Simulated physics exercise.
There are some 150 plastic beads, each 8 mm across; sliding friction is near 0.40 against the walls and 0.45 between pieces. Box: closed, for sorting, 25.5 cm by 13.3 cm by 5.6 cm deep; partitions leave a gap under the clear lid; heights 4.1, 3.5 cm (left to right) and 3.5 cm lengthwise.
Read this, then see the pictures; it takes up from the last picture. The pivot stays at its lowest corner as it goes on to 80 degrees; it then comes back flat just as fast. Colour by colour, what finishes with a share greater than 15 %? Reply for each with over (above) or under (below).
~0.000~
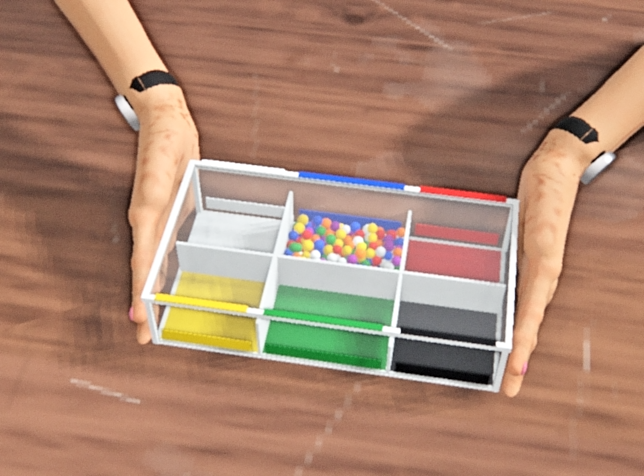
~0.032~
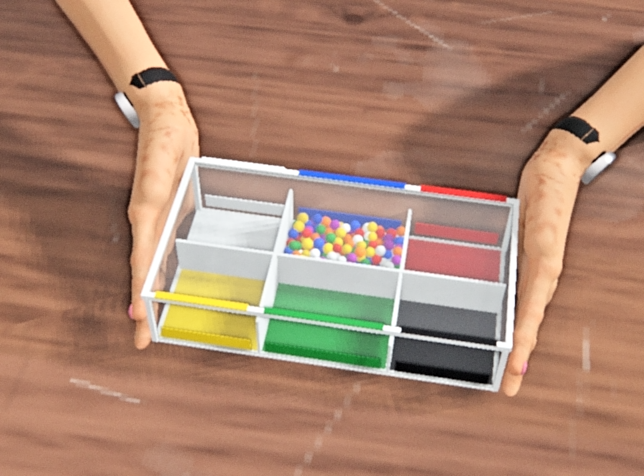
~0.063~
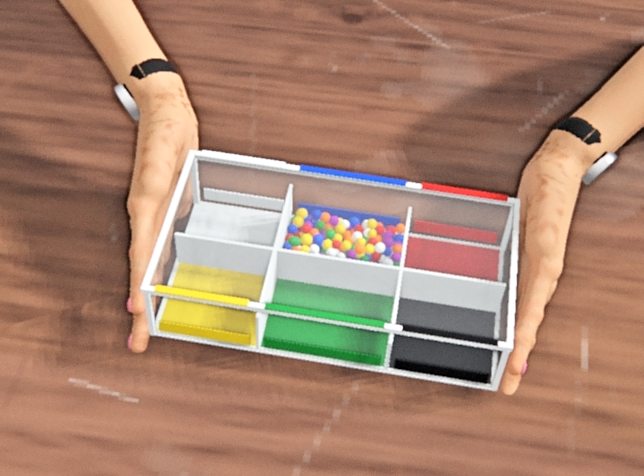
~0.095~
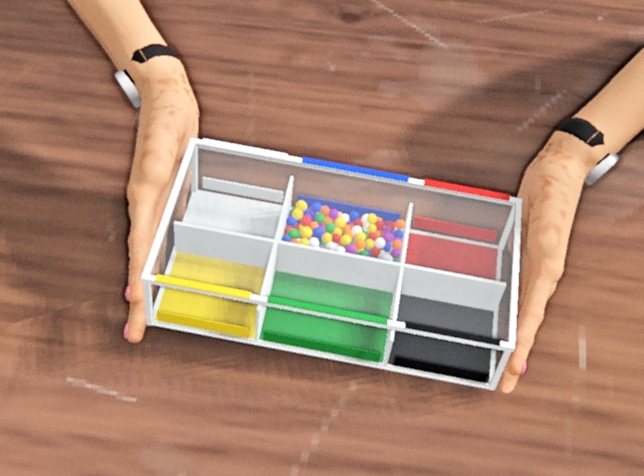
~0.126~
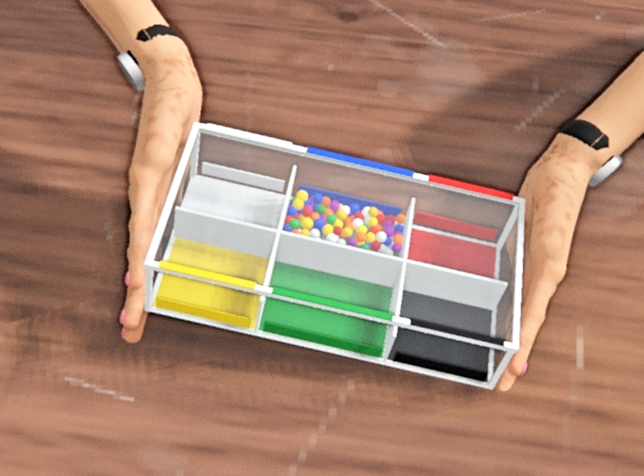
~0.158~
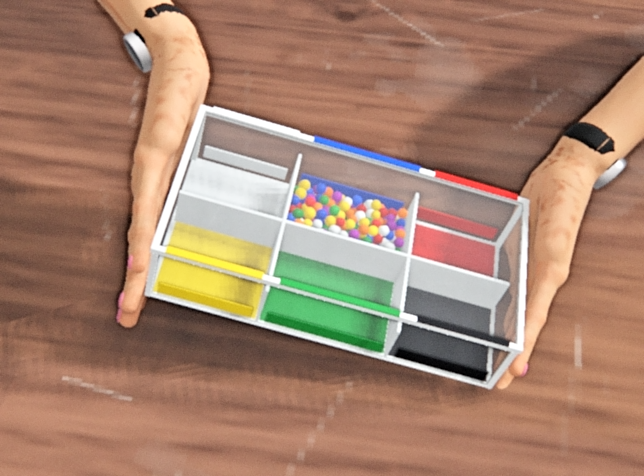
Red - over, blue - over, green - under, yellow - under, white - under, black - under.
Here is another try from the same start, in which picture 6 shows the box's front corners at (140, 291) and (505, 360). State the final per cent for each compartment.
By the end red holds 0%, blue holds 55%, green holds 20%, yellow holds 0%, white holds 0% and black holds 30%.
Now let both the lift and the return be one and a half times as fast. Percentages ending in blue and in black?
In that case blue keeps 45 per cent while black keeps 10 per cent.
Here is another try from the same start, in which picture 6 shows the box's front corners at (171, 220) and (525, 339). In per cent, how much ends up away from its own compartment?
Roughly 55 per cent.
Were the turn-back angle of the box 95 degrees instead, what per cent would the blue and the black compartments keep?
Result - blue 30 %, black 20 %.
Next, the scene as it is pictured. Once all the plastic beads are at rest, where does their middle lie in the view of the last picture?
Close to pixel (389, 261).
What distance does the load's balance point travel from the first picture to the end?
I'd put it at close to 6.5 cm.
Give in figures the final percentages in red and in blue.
In the red compartment 40 percent, in the blue 55 percent.
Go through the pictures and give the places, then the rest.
In the first frame, box tilt 0 degrees, front corners at (149, 296) and (505, 345); blue 100 %.
In the second frame, box tilt 1 degrees, front corners at (148, 294) and (505, 345).
In the third frame, box tilt 2 degrees, front corners at (148, 287) and (506, 345).
In the fourth frame, box tilt 5 degrees, front corners at (149, 277) and (509, 345), lowest corner right front.
In the fifth frame, box tilt 9 degrees, front corners at (152, 263) and (512, 345), lowest corner right front.
In the sixth frame, box tilt 13 degrees, front corners at (158, 247) and (516, 346), lowest corner right front; blue 100 %. Its pace works out near 135 degrees a second.
After 0.73 s, tilt 80 degrees; red 15 %, blue 85 %.
After 1.11 s, tilt 34 degrees; red 40 %, blue 55 %, black 5 %.
After 1.58 s, tilt 0 degrees; red 40 %, blue 55 %, black 5 %.
By 2.1 s all is still; red 40 %, blue 55 %, green 0 %, yellow 0 %, white 0 %, black 5 %.
